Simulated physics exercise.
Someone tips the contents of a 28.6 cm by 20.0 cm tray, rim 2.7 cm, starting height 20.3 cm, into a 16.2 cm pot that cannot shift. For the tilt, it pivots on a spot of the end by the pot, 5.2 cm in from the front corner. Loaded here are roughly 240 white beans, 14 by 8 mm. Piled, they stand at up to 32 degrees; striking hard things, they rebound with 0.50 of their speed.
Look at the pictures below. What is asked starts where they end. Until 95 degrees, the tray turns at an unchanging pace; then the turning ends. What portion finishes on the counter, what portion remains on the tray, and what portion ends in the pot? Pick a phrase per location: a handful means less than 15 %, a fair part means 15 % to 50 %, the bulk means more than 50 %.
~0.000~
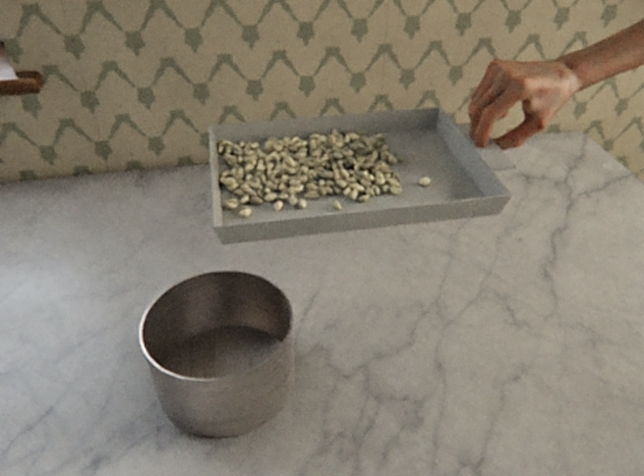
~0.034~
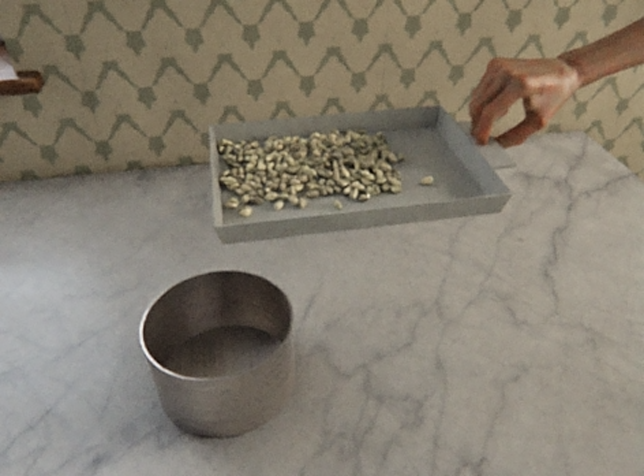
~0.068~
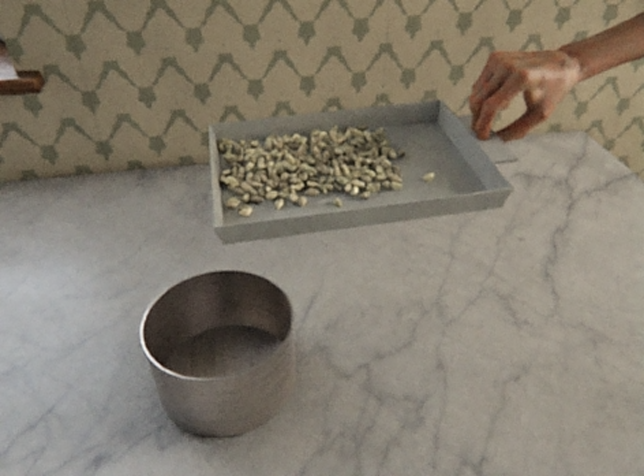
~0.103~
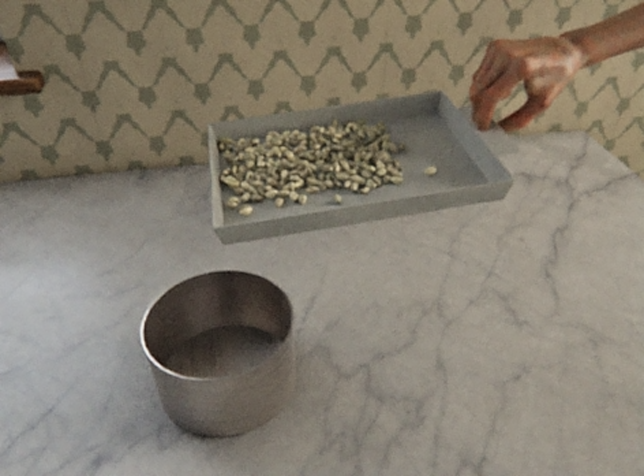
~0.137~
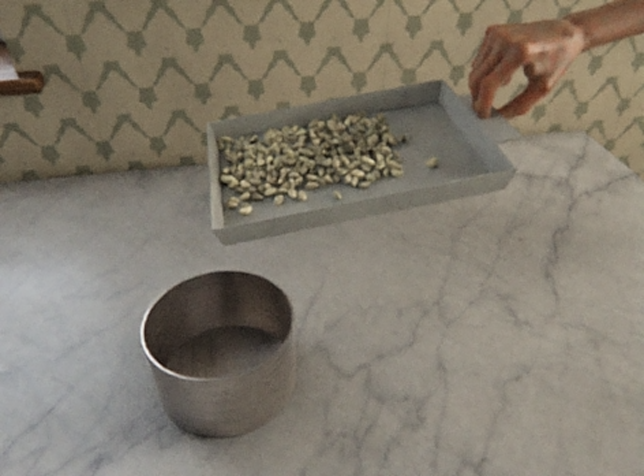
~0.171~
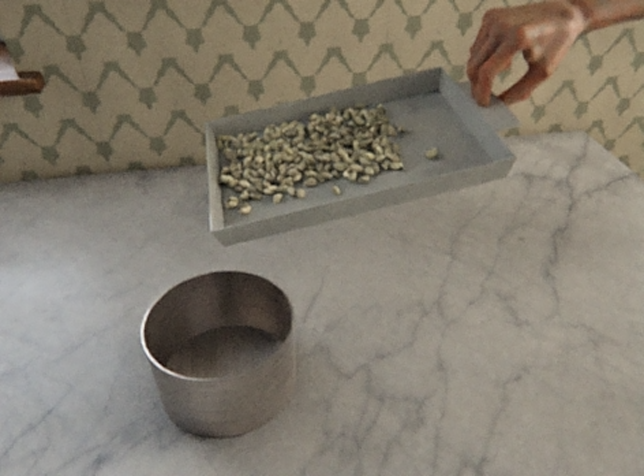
Counter: A fair part, tray: A handful, pot: The bulk.
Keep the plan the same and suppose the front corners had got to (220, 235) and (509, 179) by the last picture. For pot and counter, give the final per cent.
That works out as pot 85 and counter 15.
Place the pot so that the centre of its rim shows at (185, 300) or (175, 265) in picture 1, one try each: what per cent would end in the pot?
90 % and 50 %.
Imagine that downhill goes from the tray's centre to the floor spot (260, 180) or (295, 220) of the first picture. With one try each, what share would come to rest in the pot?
I'd put it at roughly 20 per cent for the first tilt and roughly 100 per cent for the second.
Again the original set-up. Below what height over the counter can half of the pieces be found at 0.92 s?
Around 22 cm up.
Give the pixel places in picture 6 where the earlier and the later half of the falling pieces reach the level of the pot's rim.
It passes about (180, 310) first and (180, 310) afterwards.
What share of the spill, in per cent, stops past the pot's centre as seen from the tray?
90 %.
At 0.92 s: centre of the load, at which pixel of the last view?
The middle of the load should be at about (200, 202) by then.
After 0.62 s, tilt 51 degrees; the tray holds 100 %, the pot 0 %.
After 0.92 s, tilt 78 degrees; the tray holds 80 %, the pot 5 %.
After 1.32 s, tilt 95 degrees; the tray holds 5 %, the pot 60 %.
By 2.5 s all is still; counter 25 %, tray 0 %, pot 75 %.
